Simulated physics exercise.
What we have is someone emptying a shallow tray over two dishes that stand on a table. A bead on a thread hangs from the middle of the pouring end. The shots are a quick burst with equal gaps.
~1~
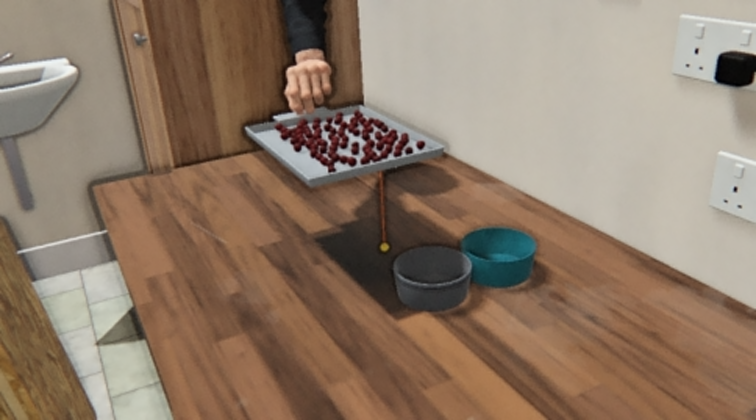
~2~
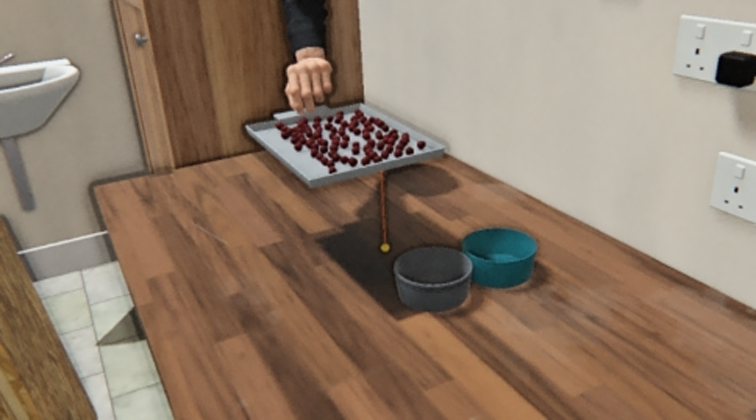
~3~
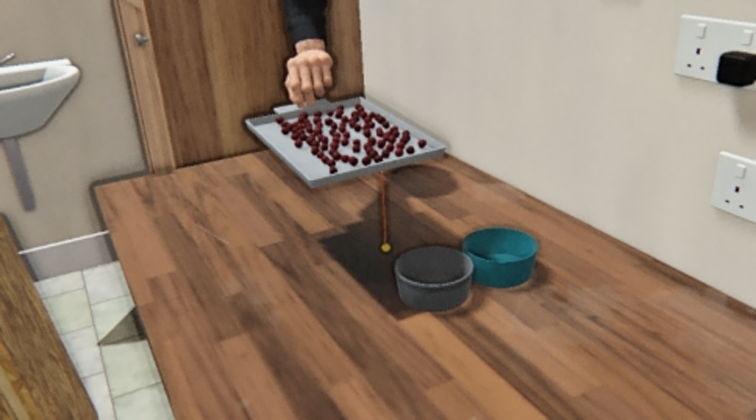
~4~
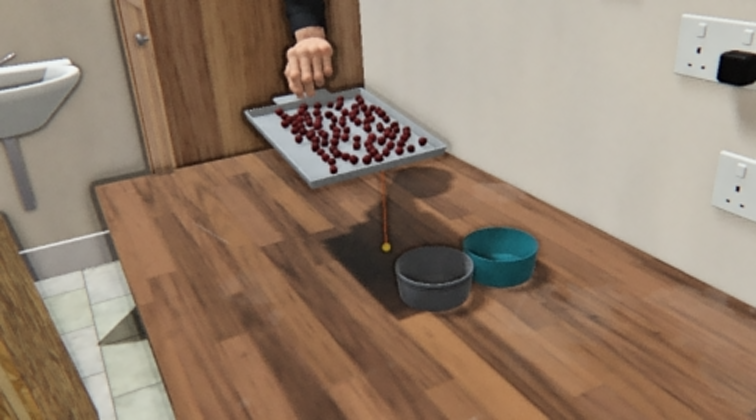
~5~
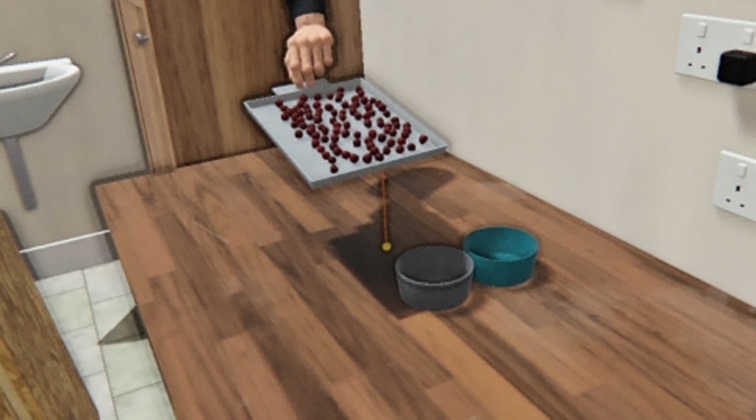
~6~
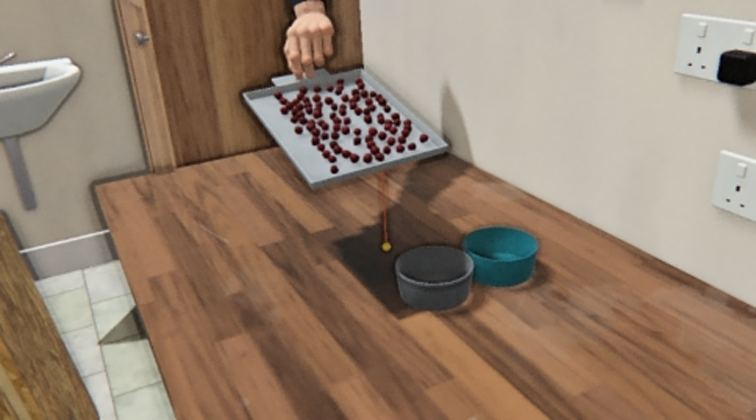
We see a hand holding a shallow grey tray of small dark red pieces above a wooden table with a grey dish and a teal dish, slowly raising the tray's far end so it slopes slightly more toward the near end.
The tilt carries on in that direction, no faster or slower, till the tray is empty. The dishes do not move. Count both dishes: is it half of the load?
Caught overall: Under half.
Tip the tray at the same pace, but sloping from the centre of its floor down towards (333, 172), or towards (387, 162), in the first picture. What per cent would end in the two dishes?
About 0 and 60 per cent.
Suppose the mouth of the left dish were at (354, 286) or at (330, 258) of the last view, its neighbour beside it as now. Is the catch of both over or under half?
At the first place the larger part, at the second below a half.
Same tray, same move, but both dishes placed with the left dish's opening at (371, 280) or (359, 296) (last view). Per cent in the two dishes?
Roughly 80 per cent, and 90 per cent.
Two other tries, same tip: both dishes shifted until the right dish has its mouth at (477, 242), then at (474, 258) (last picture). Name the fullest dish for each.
One: Left. Two: The left dish.
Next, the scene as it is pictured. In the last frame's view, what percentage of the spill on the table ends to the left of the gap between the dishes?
Some 100 per cent.
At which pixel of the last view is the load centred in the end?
Near (388, 309).
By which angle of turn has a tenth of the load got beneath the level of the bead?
Roughly 100°.
Soon, tray tipped steeply; nearly all on the tray; a stray few in the air.
A while on, tray tipped right over; most on the tray; a small part outside both; a small part in the air.
Towards the end, tray tipped past a quarter turn; about a third in the left dish; about two thirds outside both.
Finally, tray tipped past a quarter turn; about a third in the left dish; none in the right dish; about two thirds outside both.
